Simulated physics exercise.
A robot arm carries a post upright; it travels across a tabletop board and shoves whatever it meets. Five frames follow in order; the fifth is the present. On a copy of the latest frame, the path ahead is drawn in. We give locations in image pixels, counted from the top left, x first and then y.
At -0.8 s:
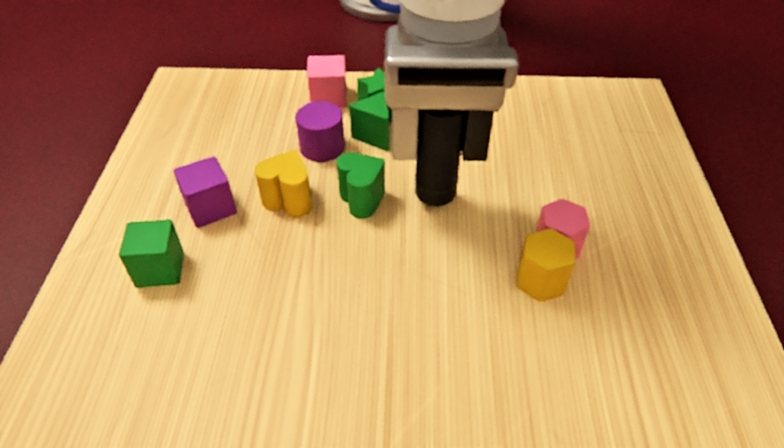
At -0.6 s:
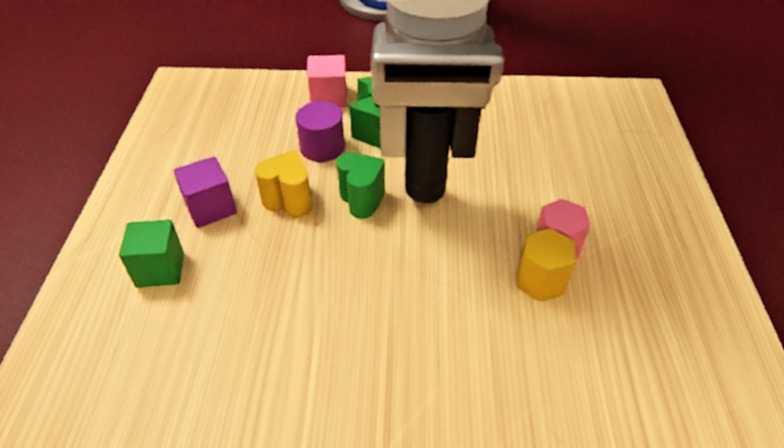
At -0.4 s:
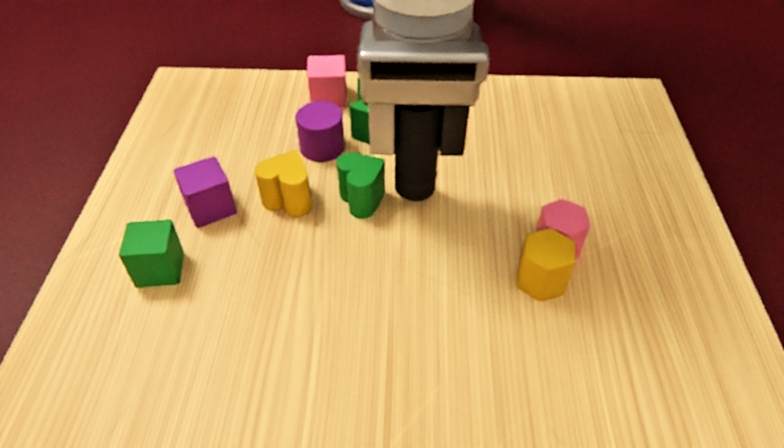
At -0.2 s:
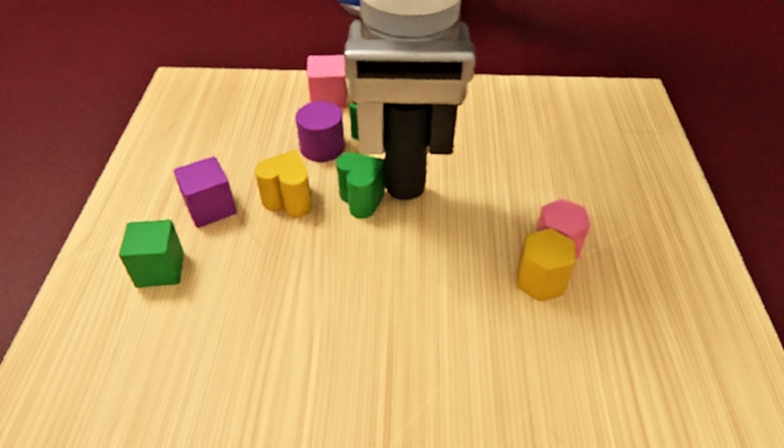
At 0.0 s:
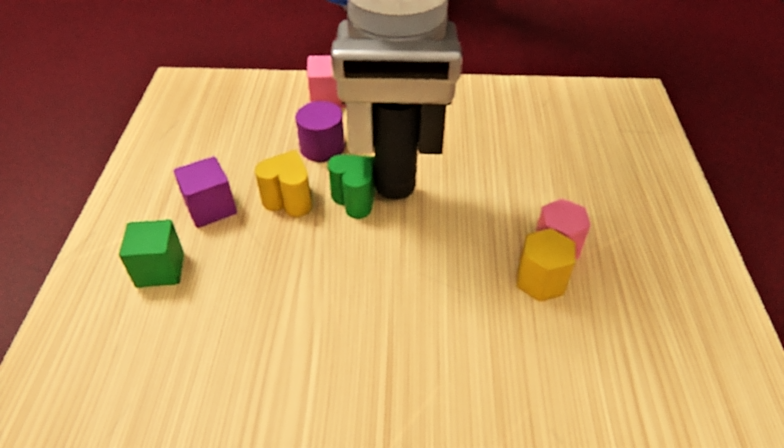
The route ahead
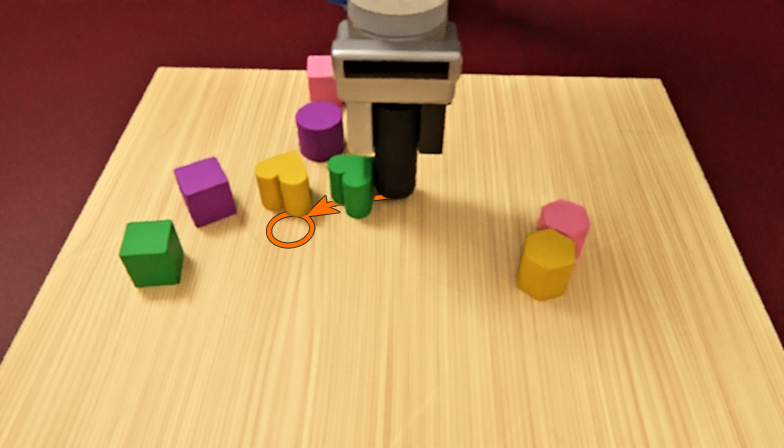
A robotic arm with a black post slides left across a wooden table of coloured blocks, nudging the green heart-shaped block slightly.
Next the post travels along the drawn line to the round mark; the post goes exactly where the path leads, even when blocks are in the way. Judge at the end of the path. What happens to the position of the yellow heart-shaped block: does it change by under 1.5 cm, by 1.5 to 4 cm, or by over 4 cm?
The answer is 1.5 to 4 cm.
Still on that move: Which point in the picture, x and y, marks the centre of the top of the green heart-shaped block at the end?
About (246, 216).
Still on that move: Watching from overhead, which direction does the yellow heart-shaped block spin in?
Answer: Clockwise.
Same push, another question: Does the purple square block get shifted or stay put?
Stays where it is.
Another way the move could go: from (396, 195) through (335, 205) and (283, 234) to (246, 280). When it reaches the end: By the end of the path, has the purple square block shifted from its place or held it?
Stays where it is.
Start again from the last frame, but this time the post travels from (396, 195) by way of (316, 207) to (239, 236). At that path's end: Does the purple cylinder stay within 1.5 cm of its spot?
Yes, I think so.
The line goes from (396, 195) through (358, 200) and (320, 208) to (291, 229).
The first path, step by step. One third of the way, post at (356, 191); yellow heart-shaped block at (270, 171), turned 30° clockwise; green heart-shaped block at (316, 179), turned 30° anticlockwise.
Two thirds of the way, post at (318, 199); yellow heart-shaped block at (256, 173), turned 60° clockwise; green heart-shaped block at (279, 195), turned 55° anticlockwise.
At the end, post at (289, 220); purple square block unmoved; yellow heart-shaped block at (255, 173), turned 65° clockwise; green heart-shaped block at (246, 216), turned 45° anticlockwise.
